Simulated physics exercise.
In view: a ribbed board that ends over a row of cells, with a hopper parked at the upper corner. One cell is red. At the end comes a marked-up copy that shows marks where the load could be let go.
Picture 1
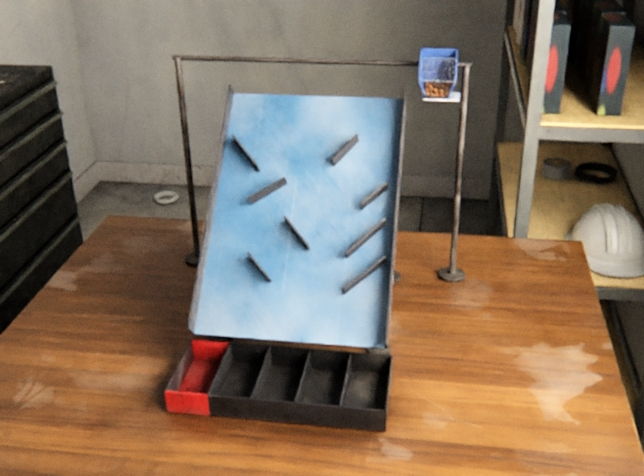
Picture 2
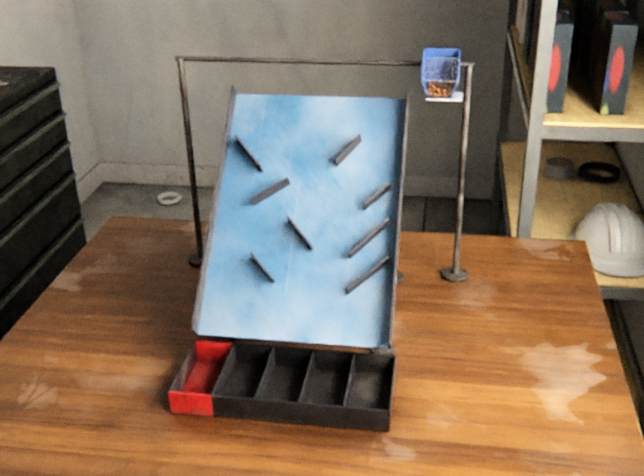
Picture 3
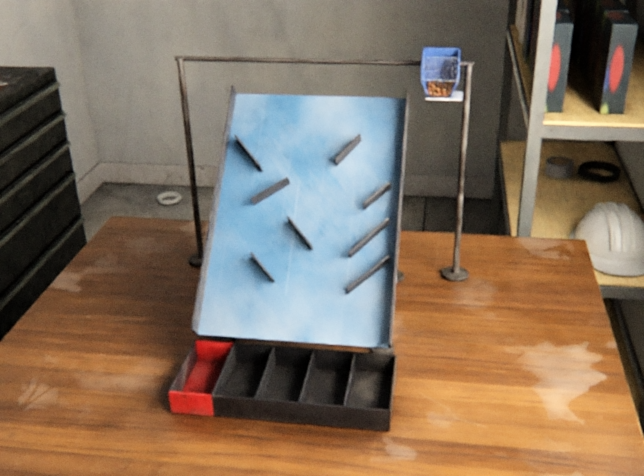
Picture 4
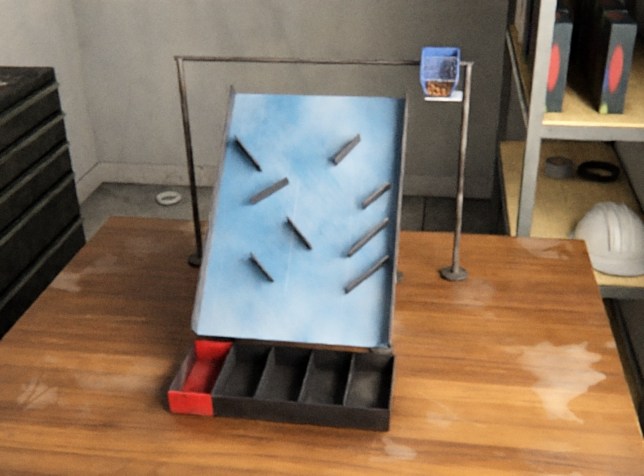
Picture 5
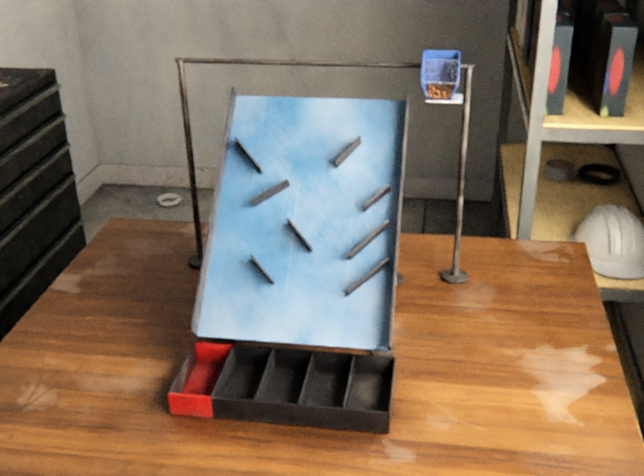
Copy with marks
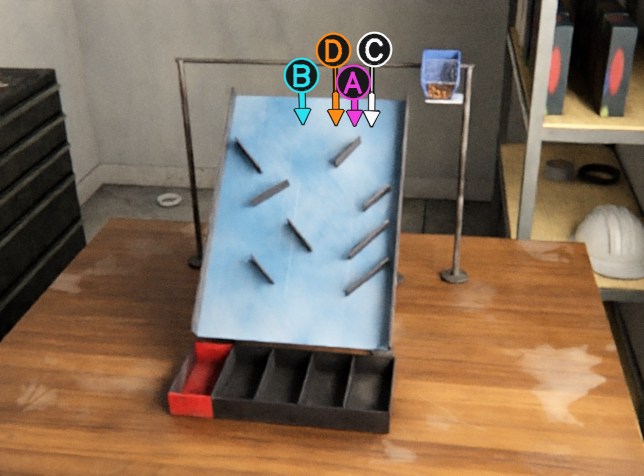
In this clip, a tilted blue board with dark angled ribs stands on a wooden table above a row of cells, the leftmost red, while a small blue hopper stays at the upper right and little visibly moves.
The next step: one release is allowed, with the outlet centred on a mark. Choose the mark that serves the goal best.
B works best here.
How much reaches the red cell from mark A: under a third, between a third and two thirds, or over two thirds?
Mark A gives under a third.
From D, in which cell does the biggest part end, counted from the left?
It is the fourth one.
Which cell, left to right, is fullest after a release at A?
The fourth.
On the marked copy, mark A meets the board at (354, 120); mark B meets the board at (302, 118); mark C meets the board at (371, 120); mark D meets the board at (336, 119).
If A is chosen, only a few in the red cell, all but a few in other cells.
If B is chosen, close to a third in the red cell, close to two thirds in other cells, only a few outside the box.
If C is chosen, none at all in the red cell, all but a few in other cells, a small share outside the box.
If D is chosen, only a few in the red cell, all but a few in other cells.
